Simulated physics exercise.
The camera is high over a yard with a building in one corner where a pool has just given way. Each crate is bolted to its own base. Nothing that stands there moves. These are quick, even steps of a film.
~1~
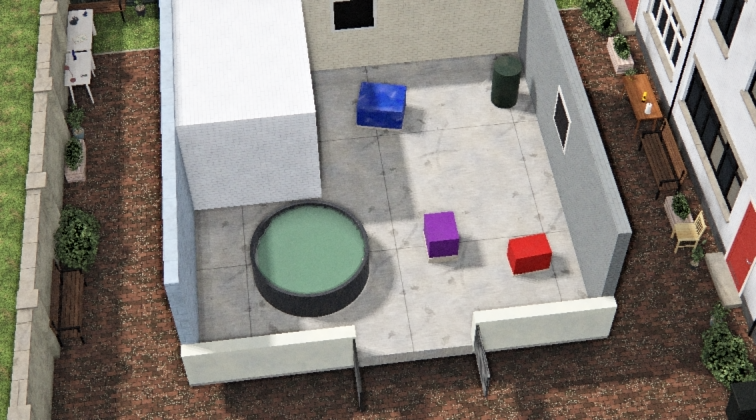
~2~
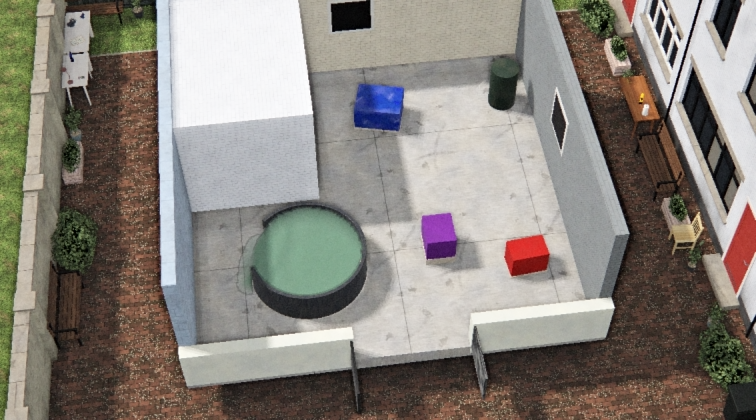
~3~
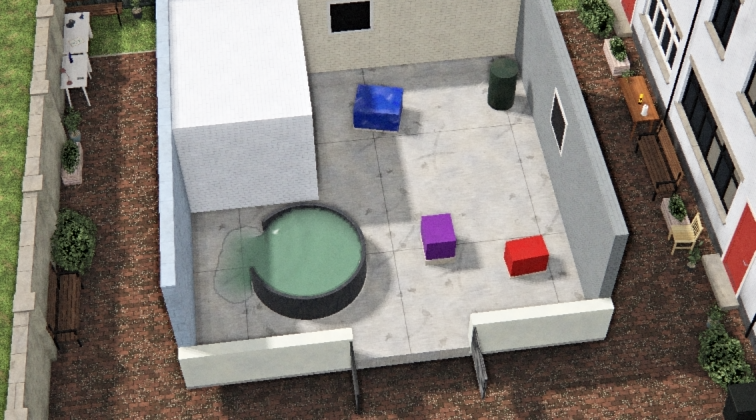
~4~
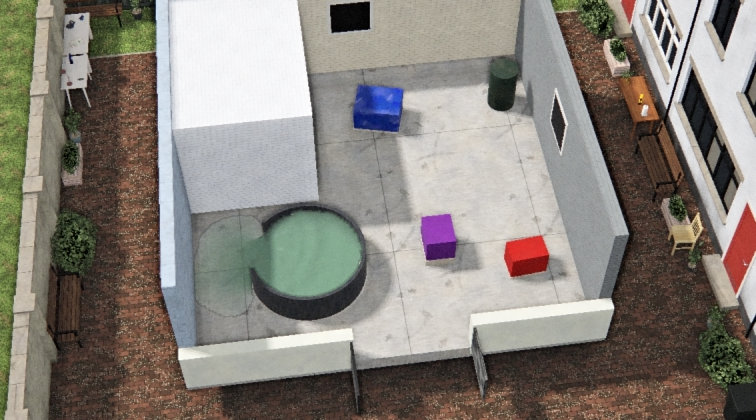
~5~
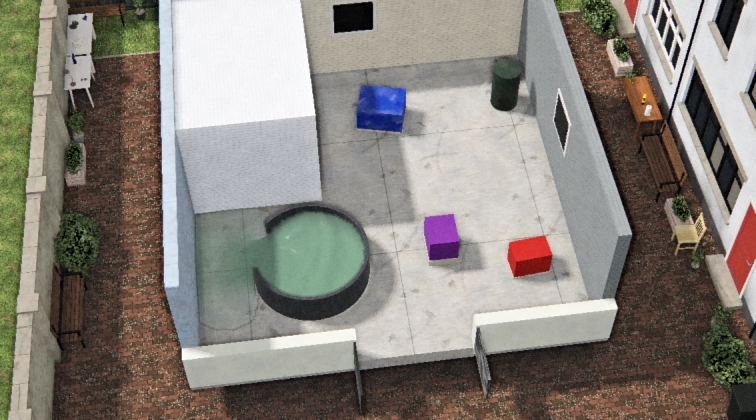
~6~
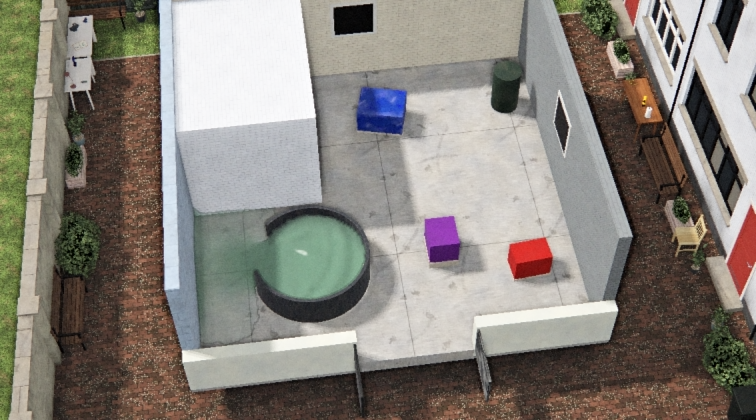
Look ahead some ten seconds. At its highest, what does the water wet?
One by one: The blue crate stays dry; the purple crate stays dry; the red crate gets wet.
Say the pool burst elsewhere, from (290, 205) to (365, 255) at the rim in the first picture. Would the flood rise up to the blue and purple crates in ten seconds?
Blue crate takes water; purple crate ends up wet.
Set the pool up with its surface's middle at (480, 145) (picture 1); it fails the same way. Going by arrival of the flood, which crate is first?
It is the blue one.
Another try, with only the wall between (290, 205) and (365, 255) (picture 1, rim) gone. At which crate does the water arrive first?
The purple-painted one.
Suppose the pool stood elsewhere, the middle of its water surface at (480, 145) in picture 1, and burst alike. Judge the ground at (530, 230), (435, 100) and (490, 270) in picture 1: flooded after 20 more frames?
As listed: Free of water, flooded, dry.
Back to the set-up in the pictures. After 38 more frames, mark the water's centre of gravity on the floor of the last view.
At about (344, 267).
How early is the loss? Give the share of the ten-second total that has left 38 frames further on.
I make it 45 per cent.
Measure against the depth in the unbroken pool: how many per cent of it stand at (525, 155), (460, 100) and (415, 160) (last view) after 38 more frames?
About 8, 0 and 2 per cent.
A moment on, water covers 10 % of the floor; the blue crate not reached, the purple crate not reached, the red crate not reached.
Next, water covers 20 % of the floor; the blue crate not reached, the purple crate not reached, the red crate not reached.
Then, water covers 45 % of the floor; the blue crate not reached, the purple crate water round its plinth, the red crate not reached.
Later, water covers 75 % of the floor; the blue crate water round its plinth, the purple crate water round its plinth, the red crate water round its plinth.
In the end, water covers 75 % of the floor; the blue crate stayed above the water, the purple crate stayed above the water, the red crate was topped.
